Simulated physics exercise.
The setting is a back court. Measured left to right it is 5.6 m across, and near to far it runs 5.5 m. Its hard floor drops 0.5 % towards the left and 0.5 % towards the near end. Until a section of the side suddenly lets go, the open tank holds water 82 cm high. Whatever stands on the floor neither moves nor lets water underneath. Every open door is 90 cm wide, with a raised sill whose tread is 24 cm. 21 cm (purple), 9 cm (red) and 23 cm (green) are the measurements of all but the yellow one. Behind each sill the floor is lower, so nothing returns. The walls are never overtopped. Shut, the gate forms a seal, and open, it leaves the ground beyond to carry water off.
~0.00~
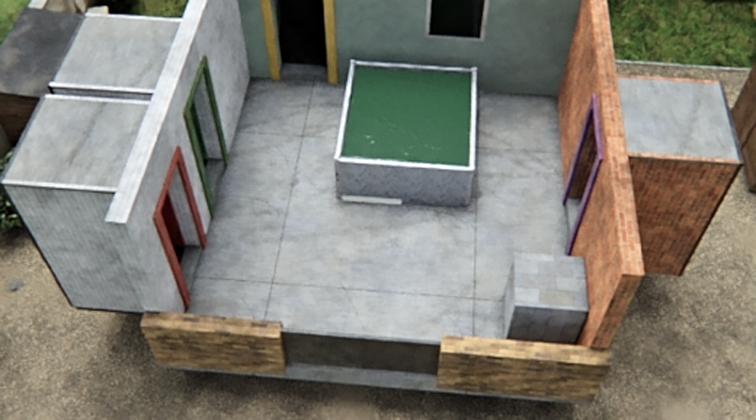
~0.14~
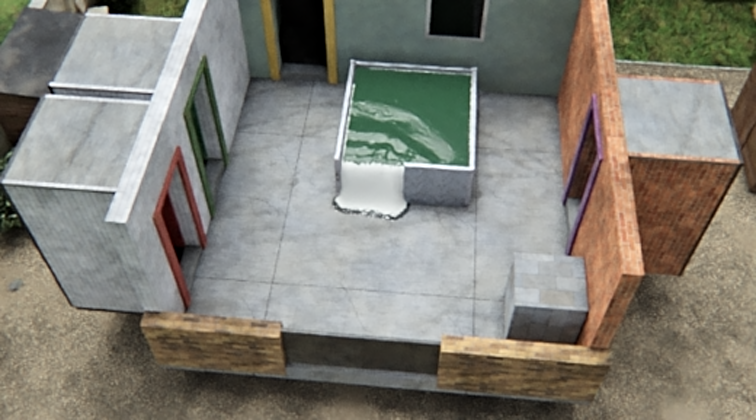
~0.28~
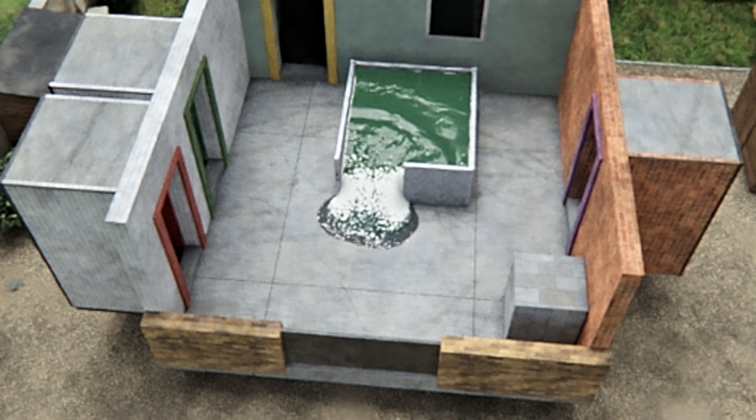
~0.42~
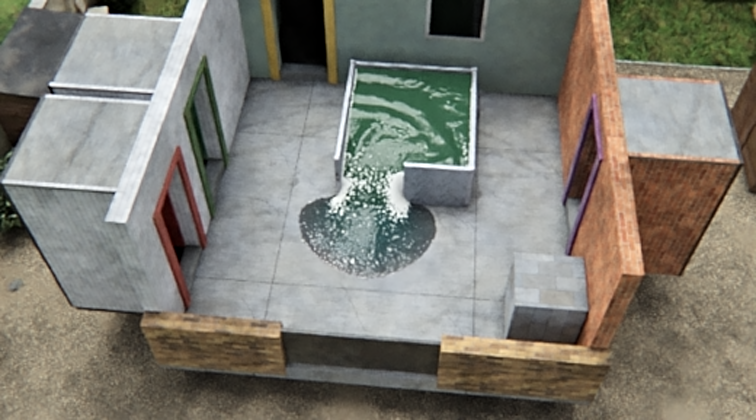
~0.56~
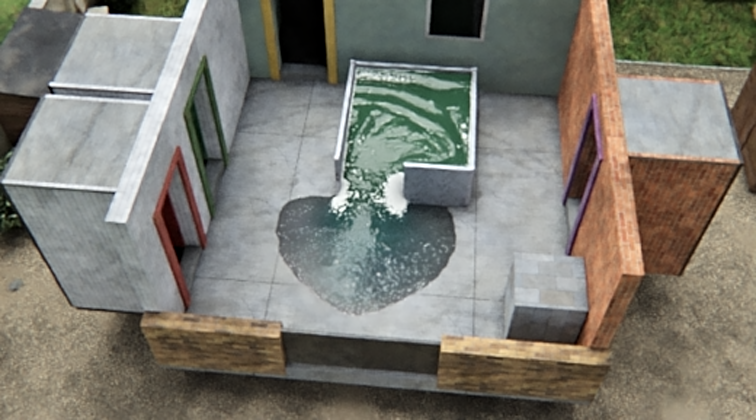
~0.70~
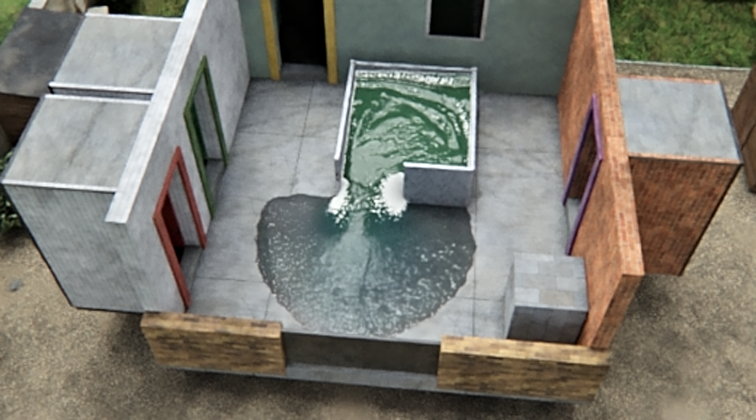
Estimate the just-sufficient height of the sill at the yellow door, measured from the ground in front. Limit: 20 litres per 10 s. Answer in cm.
I would say 11 cm.
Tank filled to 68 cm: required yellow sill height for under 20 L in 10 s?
The step would need to be some 9.0 cm high.
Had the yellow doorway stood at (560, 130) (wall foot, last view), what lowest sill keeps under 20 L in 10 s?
8.5 cm.
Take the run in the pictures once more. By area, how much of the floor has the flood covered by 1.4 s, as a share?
Approximately 40 %.
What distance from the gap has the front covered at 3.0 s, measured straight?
Close to 4.2 metres, I'd say.
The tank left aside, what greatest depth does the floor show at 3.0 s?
I'd put it near 45 cm.
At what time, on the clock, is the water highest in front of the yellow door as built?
About 5.0 seconds.
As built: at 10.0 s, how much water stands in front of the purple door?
Lab note: Depth approx. 12.0 cm.
After 1.4 s water covers 40 % of the floor, deepest (46 cm) near (362, 205); it has not reached the yellow door.
After 3.0 s water covers 50 % of the floor, deepest (45 cm) near (536, 372); it has not reached the yellow door.
After 10.0 s water covers 100 % of the floor, deepest (18 cm) near (407, 97); 13 cm at the yellow door, 0 litres in over its 17 cm sill.
At the yellow door as built, the water arrived by 4.2 s and peaked near 16 cm at 4.8 s.
Run again over the same 10 s with other heights there, 49 litres in over 9 cm, 11 litres over 12 cm. The limit of 20 litres is kept from about 11 cm up.
